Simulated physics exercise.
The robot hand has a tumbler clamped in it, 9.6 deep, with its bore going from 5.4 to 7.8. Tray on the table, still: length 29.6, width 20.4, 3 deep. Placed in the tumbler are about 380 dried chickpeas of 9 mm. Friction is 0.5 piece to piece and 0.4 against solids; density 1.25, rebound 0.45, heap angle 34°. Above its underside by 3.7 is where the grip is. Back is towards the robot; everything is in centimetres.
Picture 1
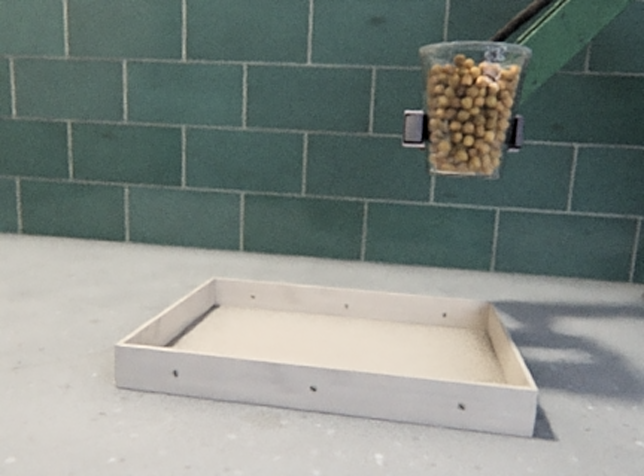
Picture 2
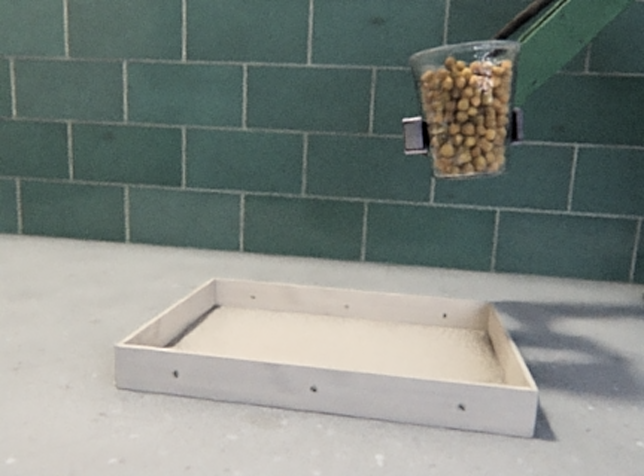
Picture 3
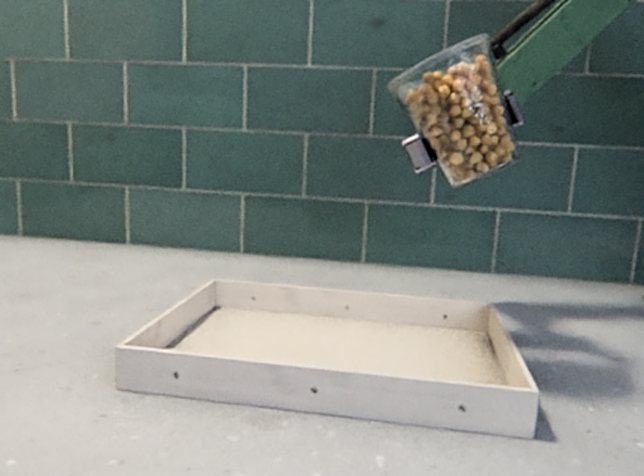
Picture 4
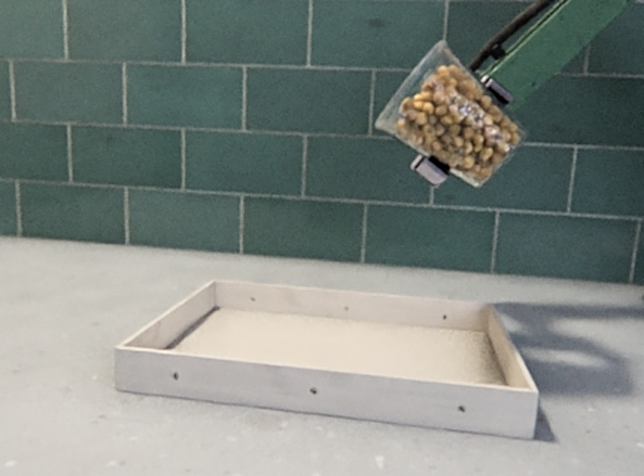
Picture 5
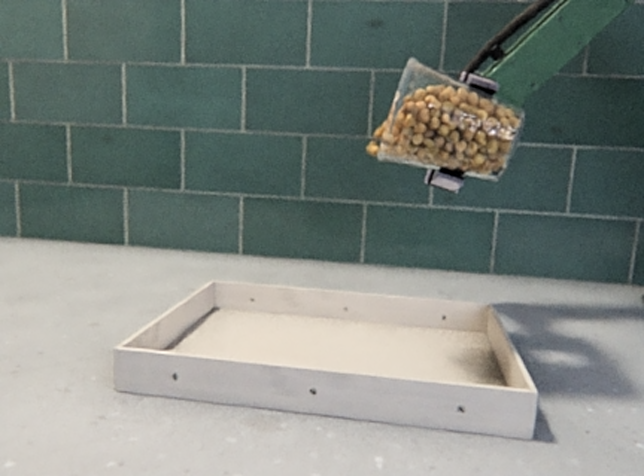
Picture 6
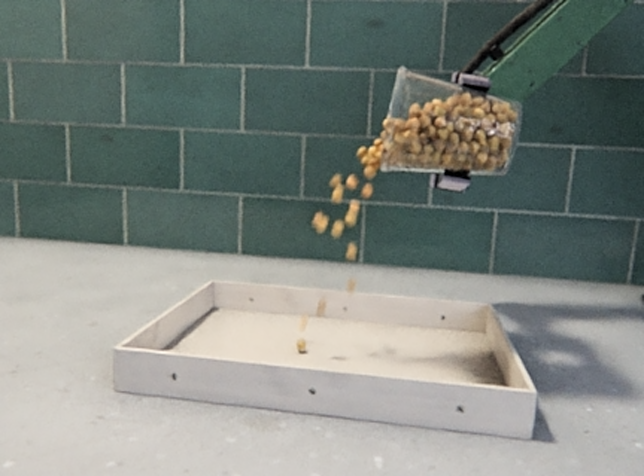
A robot hand tilts a clear tumbler leftward, and chickpeas begin dropping into the tray below.
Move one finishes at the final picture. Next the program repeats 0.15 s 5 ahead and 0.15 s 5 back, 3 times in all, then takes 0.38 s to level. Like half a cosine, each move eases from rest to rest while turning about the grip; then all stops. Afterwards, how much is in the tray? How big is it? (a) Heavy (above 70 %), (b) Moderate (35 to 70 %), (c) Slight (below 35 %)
(a) Heavy (above 70 %).
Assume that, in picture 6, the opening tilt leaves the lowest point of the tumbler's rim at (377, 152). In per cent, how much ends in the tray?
70 %.
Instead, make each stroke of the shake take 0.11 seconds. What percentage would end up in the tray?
In that case around 90 per cent.
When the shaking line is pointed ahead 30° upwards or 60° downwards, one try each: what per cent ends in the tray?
You'd get some 95 per cent with the first setting and some 45 per cent with the second.
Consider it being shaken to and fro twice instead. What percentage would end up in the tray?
In that case it would be roughly 85 per cent.
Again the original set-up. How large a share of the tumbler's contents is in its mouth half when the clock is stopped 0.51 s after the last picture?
About 80 percent.
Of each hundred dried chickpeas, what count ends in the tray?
I'd guess near 90 per cent.
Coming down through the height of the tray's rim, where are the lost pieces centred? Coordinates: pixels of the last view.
I'd put it somewhere near (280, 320).
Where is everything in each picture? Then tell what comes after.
The tumbler middle at (469, 116), level; upper third of the load around (472, 83), from x 430 to 515, top at y 60; 385 in the tumbler, in the first frame.
The tumbler middle at (467, 117), tilted 8° forward; upper third of the load around (468, 83), from x 425 to 505, top at y 65, in the second frame.
The tumbler middle at (462, 119), tilted 29° forward; upper third of the load around (460, 89), from x 410 to 510, top at y 60, in the third frame.
The tumbler middle at (456, 123), tilted 54° forward; upper third of the load around (448, 97), from x 400 to 515, top at y 70, in the fourth frame.
The tumbler middle at (453, 128), tilted 75° forward; upper third of the load around (447, 110), from x 375 to 510, top at y 90, in the fifth frame.
The tumbler middle at (452, 130), tilted 83° forward; upper third of the load around (458, 118), from x 300 to 510, top at y 100; 367 in the tumbler, 4 in the tray, 14 in flight or on a rim, in the sixth frame.
Then, 0.51 s on, tilted 83° forward, highest piece 20 above the table; 248 in the tray, 126 in the tumbler, 1 on the table or floor, 10 in flight or on a rim.
Then, 1.02 s on, tilted 63° forward, highest piece 20 above the table; 353 in the tray, 30 in the tumbler, 1 on the table or floor, 1 in flight or on a rim.
Then, 1.48 s on, level, highest piece 19 above the table; 354 in the tray, 30 in the tumbler, 1 on the table or floor.
Then, 2.53 s on, level, highest piece 19 above the table; 354 in the tray, 30 in the tumbler, 1 on the table or floor.
In the end, 354 in the tray, 30 in the tumbler, 1 on the table or floor. That is 92 % in the tray.
